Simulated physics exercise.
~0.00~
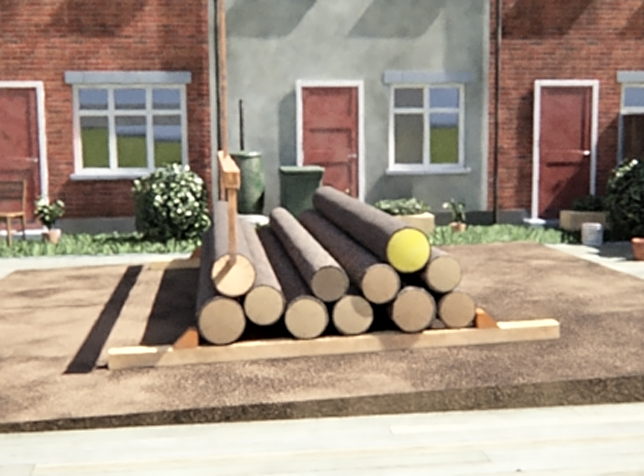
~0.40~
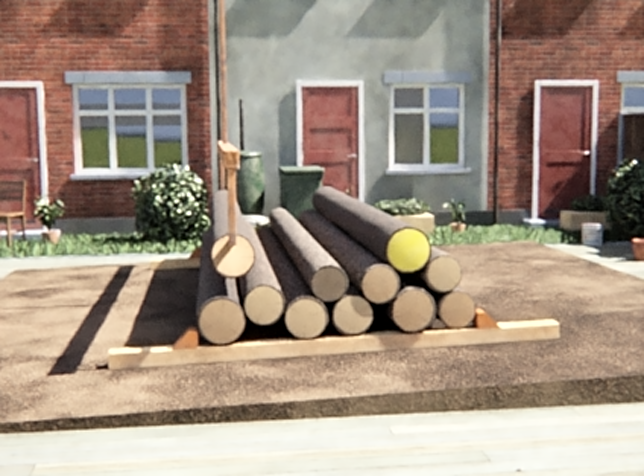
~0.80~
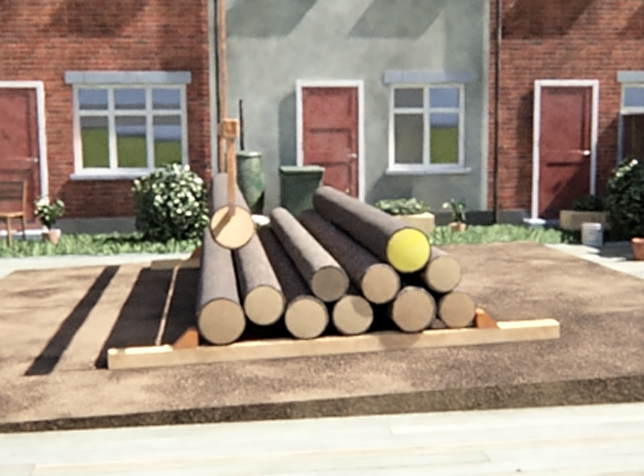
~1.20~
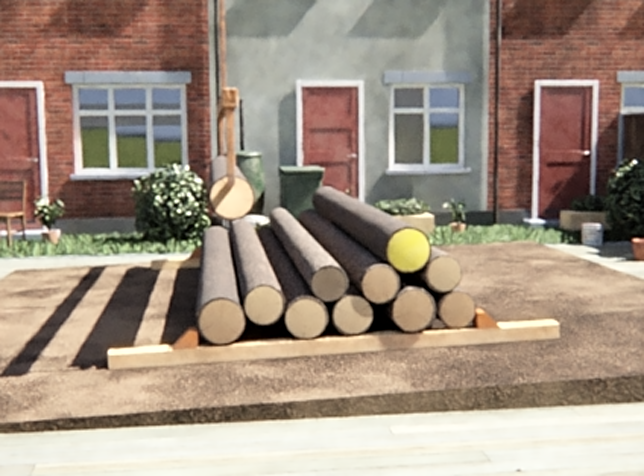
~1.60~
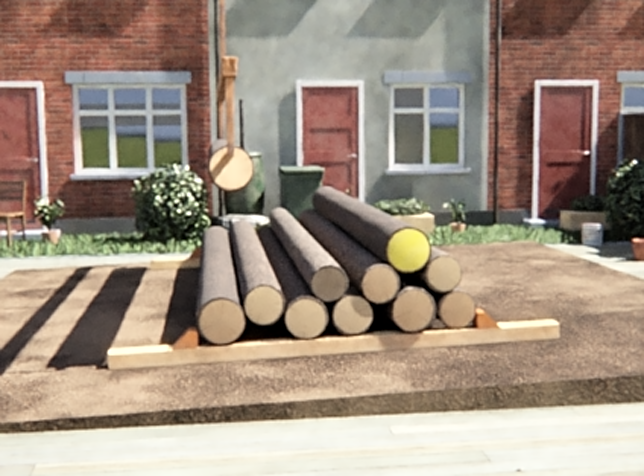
Outside brick houses, a hook lifts one log off a stack while the rest stay put.
